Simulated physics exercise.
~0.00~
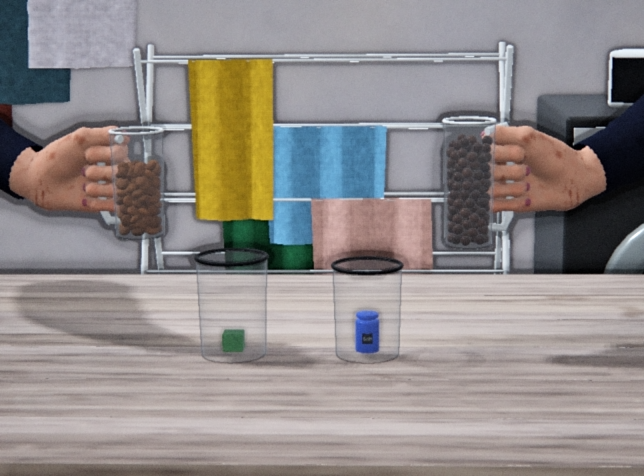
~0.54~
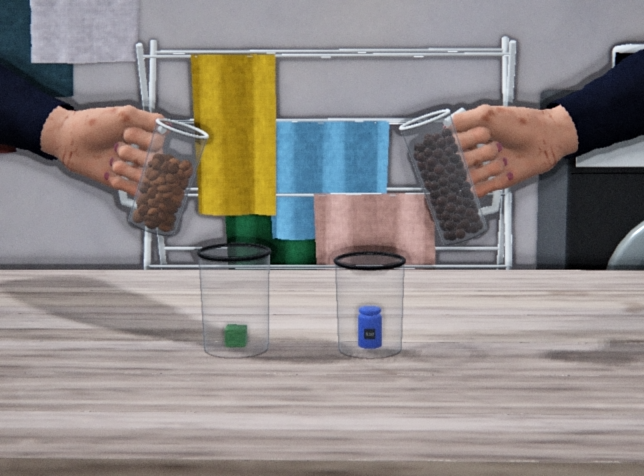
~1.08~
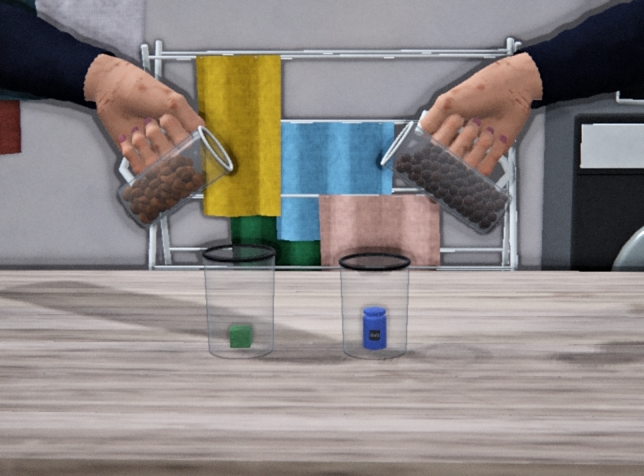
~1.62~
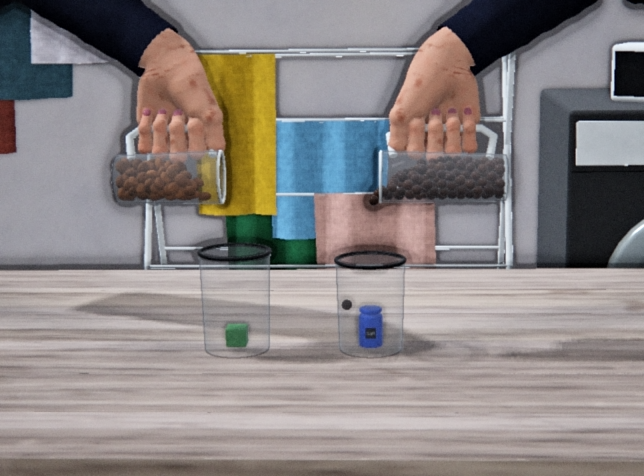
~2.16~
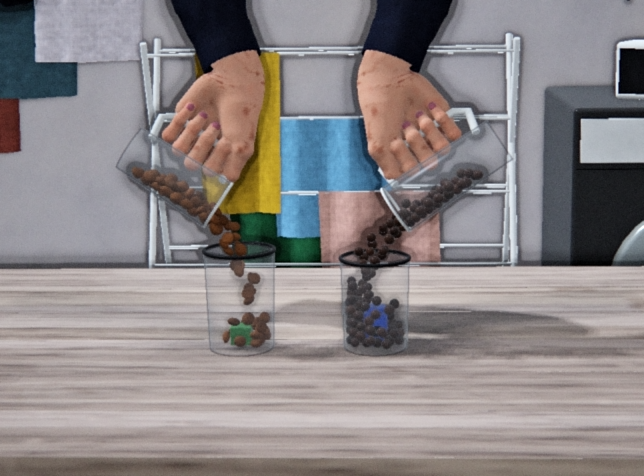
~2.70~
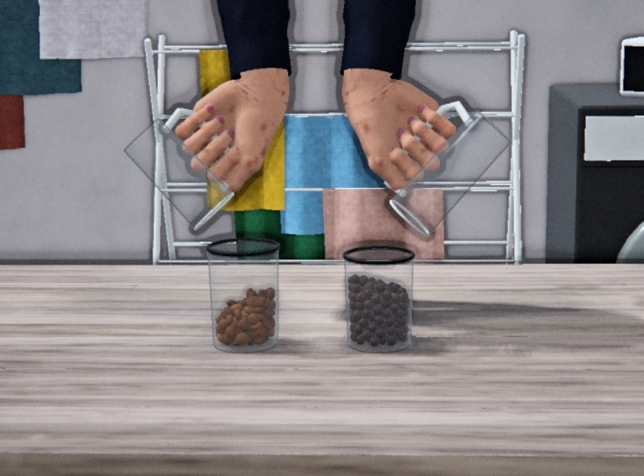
Two hands tipped cups of small round pieces, brown on the left and black on the right, into two clear glasses holding a green cube and a blue bottle, until both cups were empty and both objects were buried, the right glass fuller.
